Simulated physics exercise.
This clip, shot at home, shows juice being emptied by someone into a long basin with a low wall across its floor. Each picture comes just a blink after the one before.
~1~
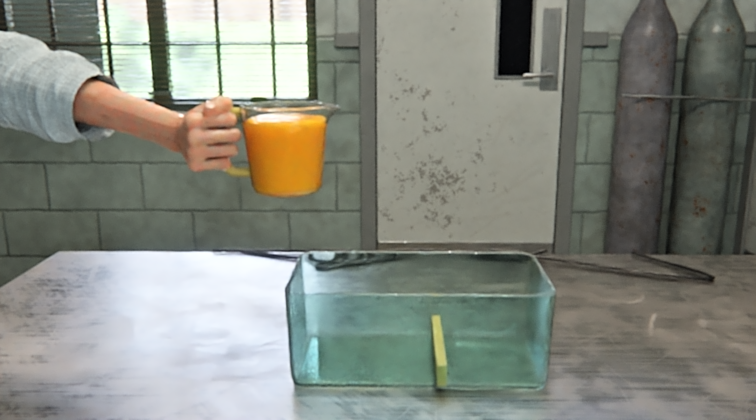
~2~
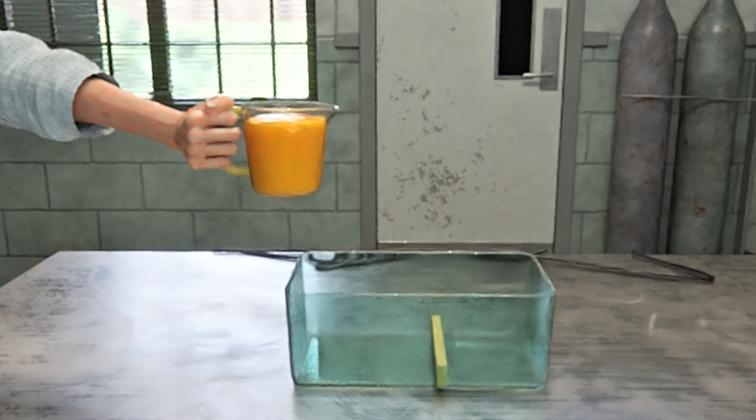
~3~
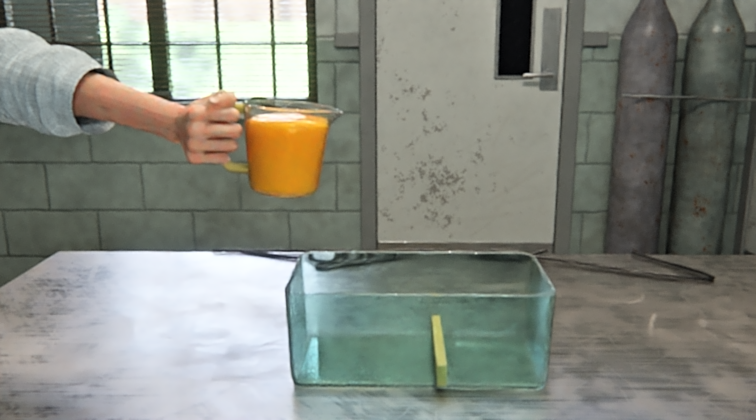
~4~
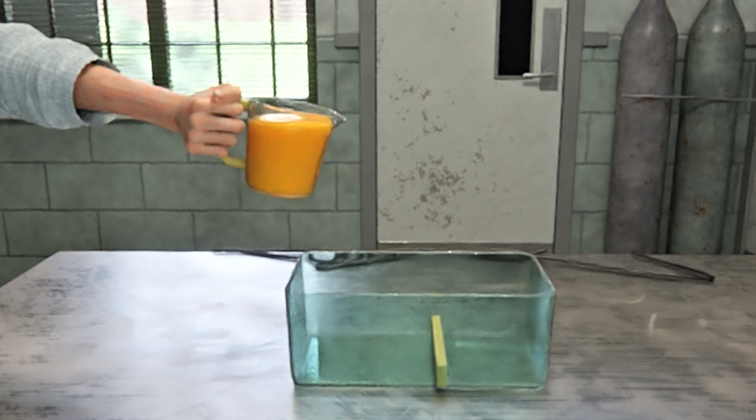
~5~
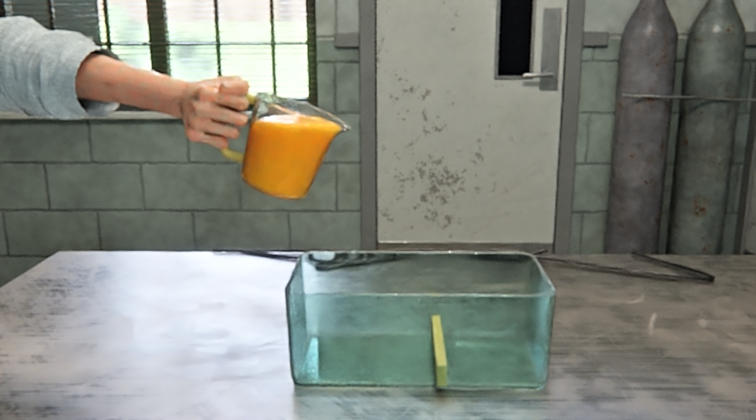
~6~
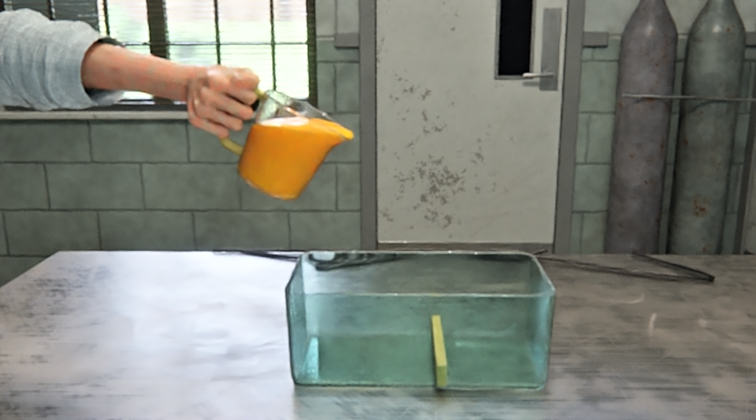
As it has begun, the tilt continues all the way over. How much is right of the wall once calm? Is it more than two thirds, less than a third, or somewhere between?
Looks to me like the right side of the wall gets short of a third.
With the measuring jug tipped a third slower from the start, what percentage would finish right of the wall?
I'd estimate some 15 percent.
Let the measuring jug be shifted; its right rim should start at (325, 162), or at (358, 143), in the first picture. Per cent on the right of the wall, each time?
Near 15 in a hundred first, near 10 in a hundred second.
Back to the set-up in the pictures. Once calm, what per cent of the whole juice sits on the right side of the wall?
Something like 15 per cent, roughly.
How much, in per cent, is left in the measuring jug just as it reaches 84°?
Around 55 in a hundred.
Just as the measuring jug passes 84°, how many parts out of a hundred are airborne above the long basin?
Share in flight: Approx. 30 %.
A moment on, the measuring jug is tipped on its side and 57 per cent is still to pour, 15 is left of the wall and 0 right of it.
Next, the measuring jug is tipped on its side and 14 per cent is still to pour, 63 is left of the wall and 4 right of it.
Then the measuring jug is tipped on its side and 2 per cent is still to pour, 80 is left of the wall and 11 right of it.
Later the measuring jug is tipped on its side and 0 per cent is still to pour, 82 is left of the wall and 14 right of it.
In the end 83 per cent lies left of the wall, 14 right of it and 4 outside.
